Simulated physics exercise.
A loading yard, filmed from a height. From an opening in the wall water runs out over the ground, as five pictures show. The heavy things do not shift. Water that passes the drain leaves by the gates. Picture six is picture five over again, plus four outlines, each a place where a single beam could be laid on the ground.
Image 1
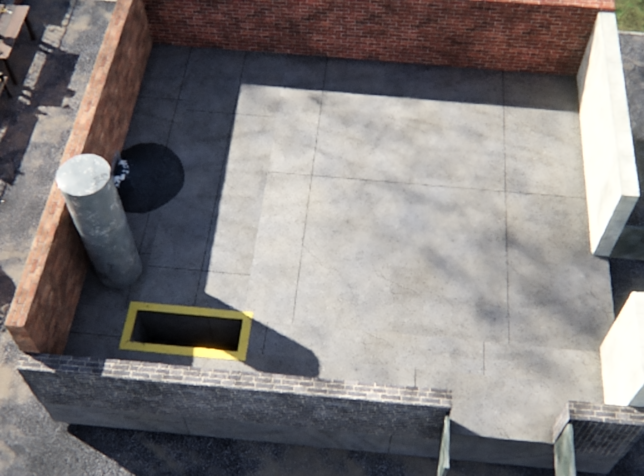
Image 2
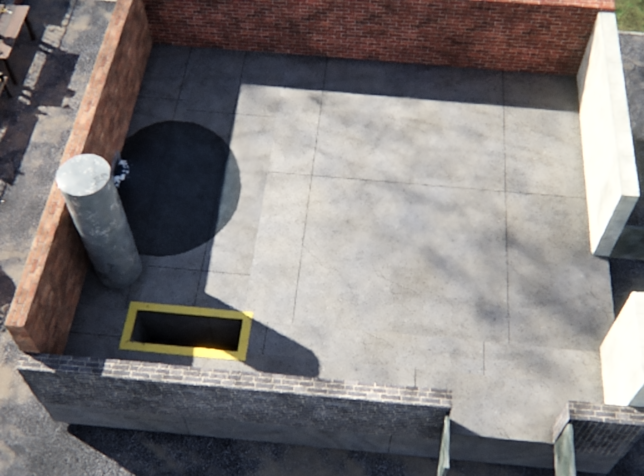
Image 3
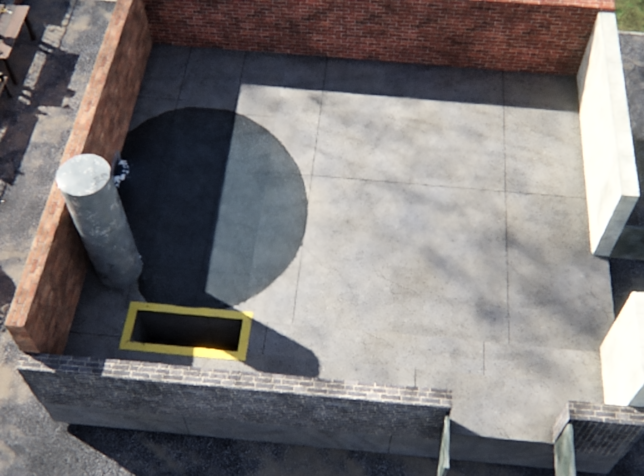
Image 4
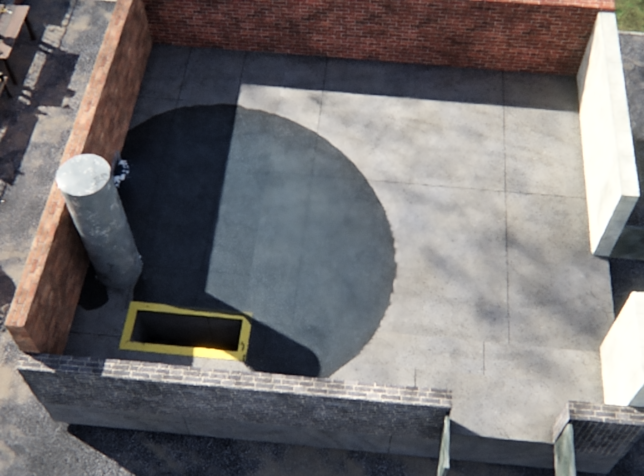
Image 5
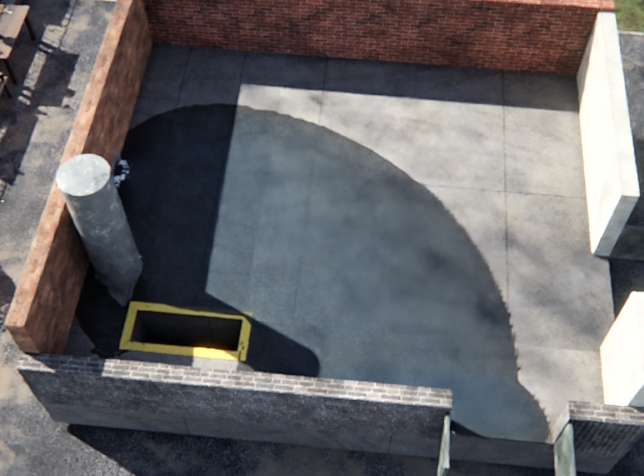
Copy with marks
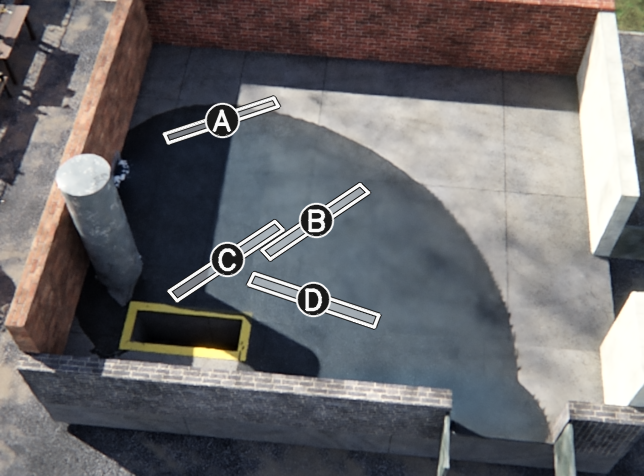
Loading yard from above, dark water spreading from beside a pipe on the left, surrounding the yellow-edged gully and reaching the open gate.
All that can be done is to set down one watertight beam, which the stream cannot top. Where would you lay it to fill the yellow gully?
Spot B.
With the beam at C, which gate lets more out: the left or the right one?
More leaves on the left.
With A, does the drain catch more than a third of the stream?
No, it does not.
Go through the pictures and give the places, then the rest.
The first picture shows outfall at (114, 168); yellow gully at (187, 331); open gate at (498, 421); open gate at (596, 299); 2 % of the ground under water, visible out to (177, 163); yellow gully still dry.
In the second picture, 9 % of the ground under water, visible out to (218, 225); yellow gully still dry.
In the third picture, 19 % of the ground under water, visible out to (271, 275); yellow gully still dry.
In the fourth picture, 32 % of the ground under water, visible out to (362, 336); yellow gully taking water.
In the fifth picture, 47 % of the ground under water, visible out to (503, 374); yellow gully taking water.
In white, A from (166, 138) to (276, 102); B from (266, 254) to (364, 188); C from (173, 295) to (279, 225); D from (251, 279) to (376, 321).
With A, about 23 % of the stream goes into the yellow gully, about 77 % out by the gates.
With B, about 42 % of the stream goes into the yellow gully, about 57 % out by the gates.
With C, about 24 % of the stream goes into the yellow gully, about 76 % out by the gates.
With D, about 26 % of the stream goes into the yellow gully, about 74 % out by the gates.
